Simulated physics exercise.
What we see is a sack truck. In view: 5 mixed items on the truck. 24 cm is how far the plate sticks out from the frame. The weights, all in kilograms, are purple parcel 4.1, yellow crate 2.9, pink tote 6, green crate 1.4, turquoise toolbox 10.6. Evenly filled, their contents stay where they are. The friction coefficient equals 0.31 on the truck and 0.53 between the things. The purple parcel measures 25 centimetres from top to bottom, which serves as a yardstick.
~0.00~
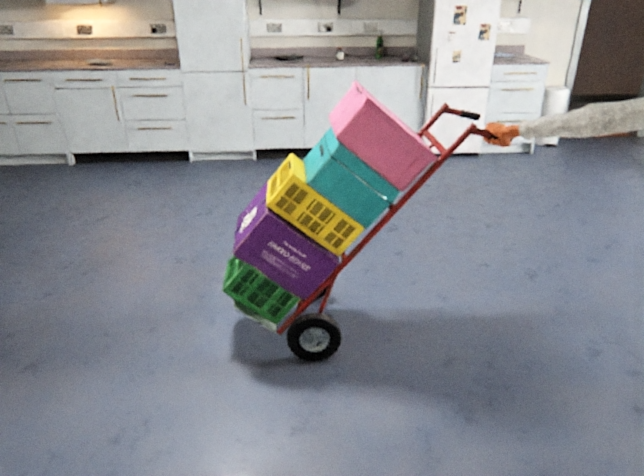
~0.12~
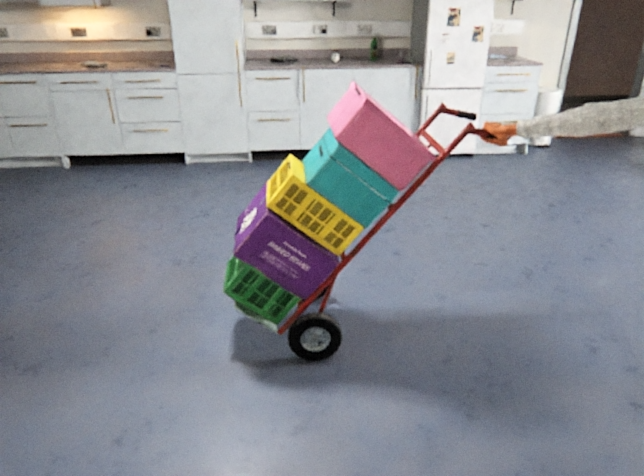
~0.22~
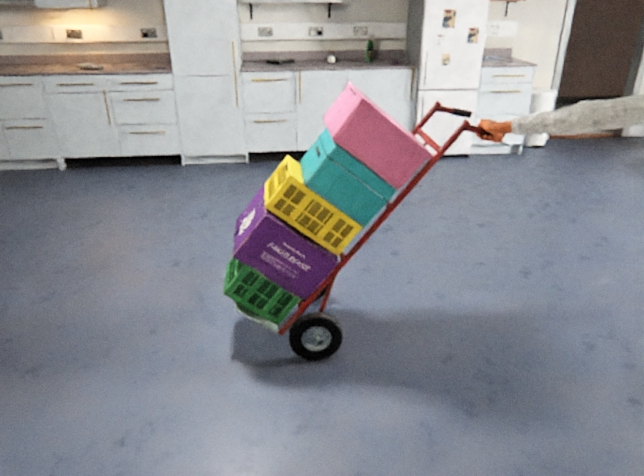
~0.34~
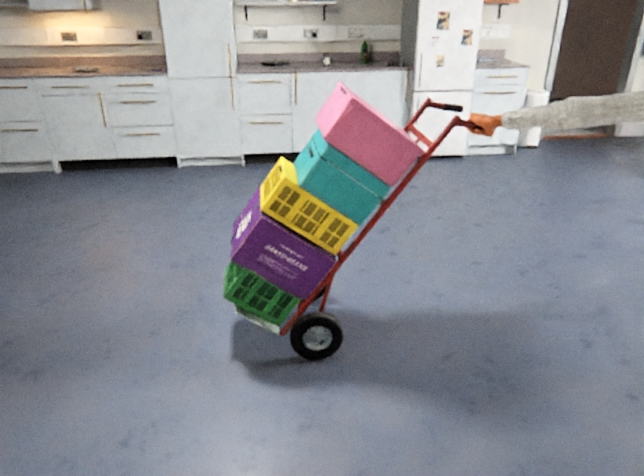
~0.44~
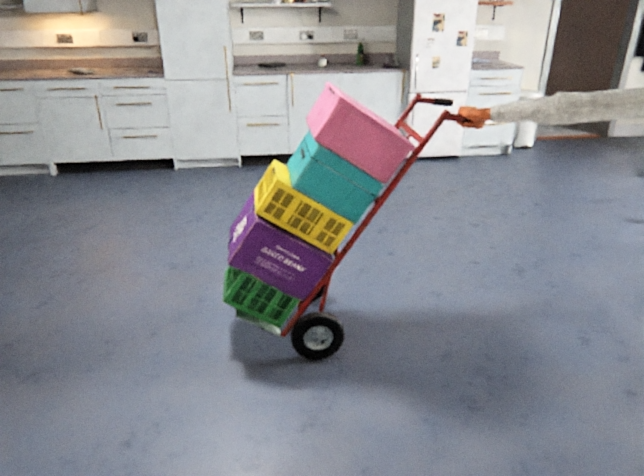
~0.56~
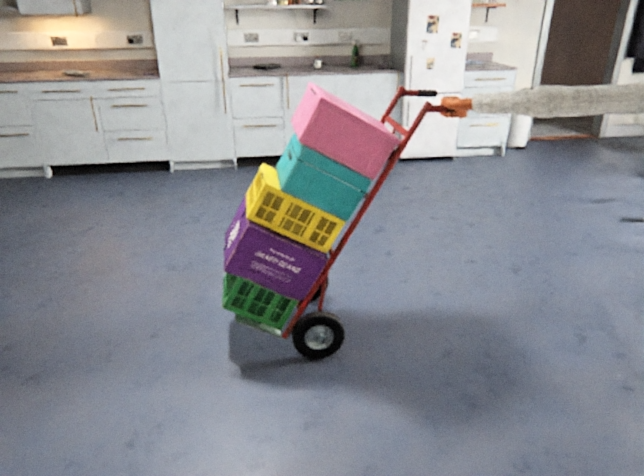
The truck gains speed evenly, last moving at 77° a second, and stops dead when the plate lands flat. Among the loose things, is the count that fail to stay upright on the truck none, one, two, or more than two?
It is more than two.
After 1.26 s, truck upright; yellow crate tipped 12° from how it sat near (215, 235); purple parcel tipped 11° from how it sat near (229, 274); pink tote tipped 12° from how it sat.
After 1.56 s, truck upright; pink tote now dropped from the stack; yellow crate tipped 34° from how it sat near (169, 247); purple parcel tipped 34° from how it sat near (200, 278).
After 1.76 s, truck upright; purple parcel, yellow crate and turquoise toolbox now dropped from the stack; green crate tipped 62° from how it sat.
After 1.96 s, truck upright; green crate on its side.
At rest (2.9 s), dropped from the stack, purple parcel, yellow crate, pink tote and turquoise toolbox; tipped over on the truck, green crate. In the last view, purple parcel near (149, 306), yellow crate near (91, 311).
